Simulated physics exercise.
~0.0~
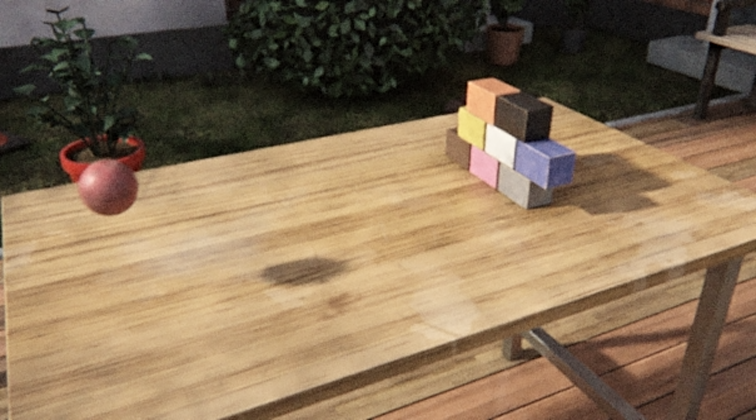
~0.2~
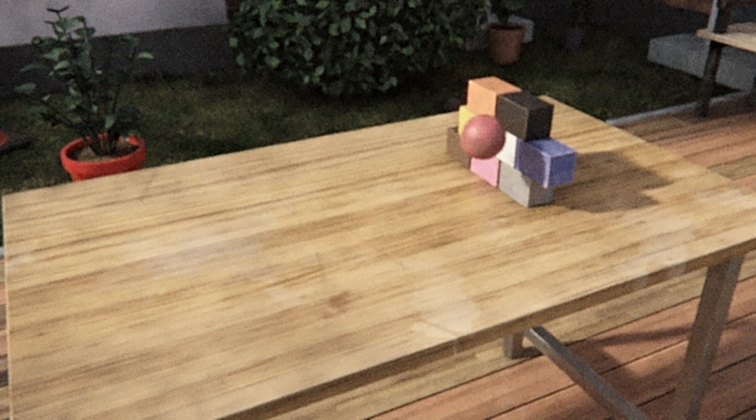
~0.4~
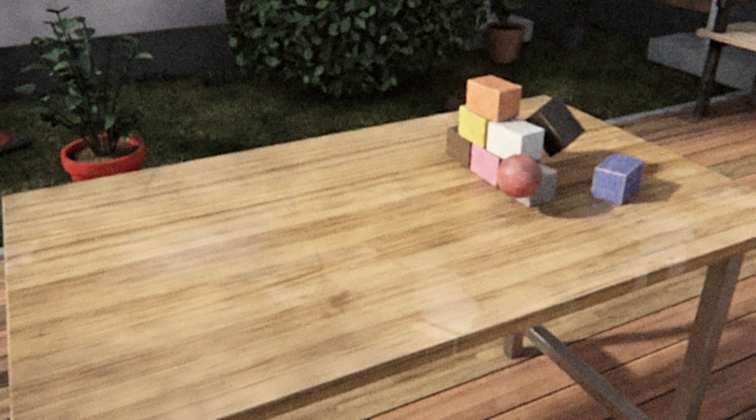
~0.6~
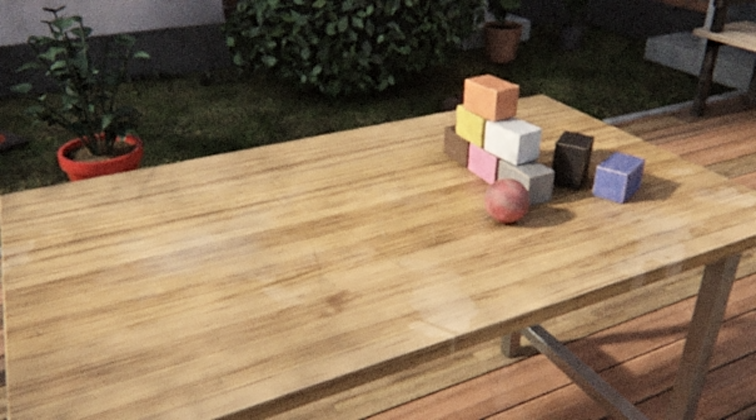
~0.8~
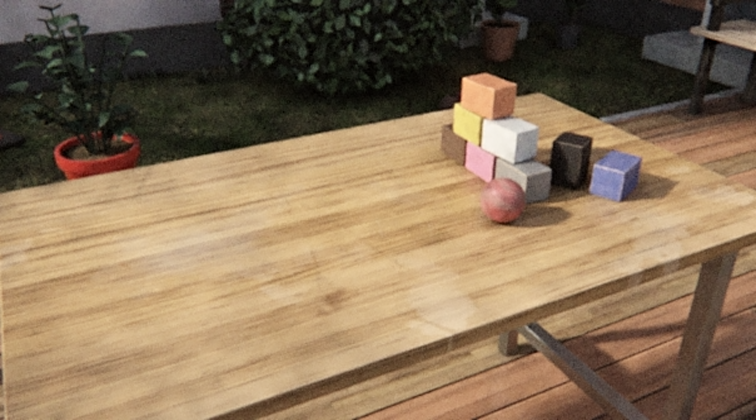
On a wooden table outdoors, a red ball flew in from the left and struck a stack of colored blocks, knocking the blue and black ones off to the right, then settled in front of the rest, with the orange block still on top.
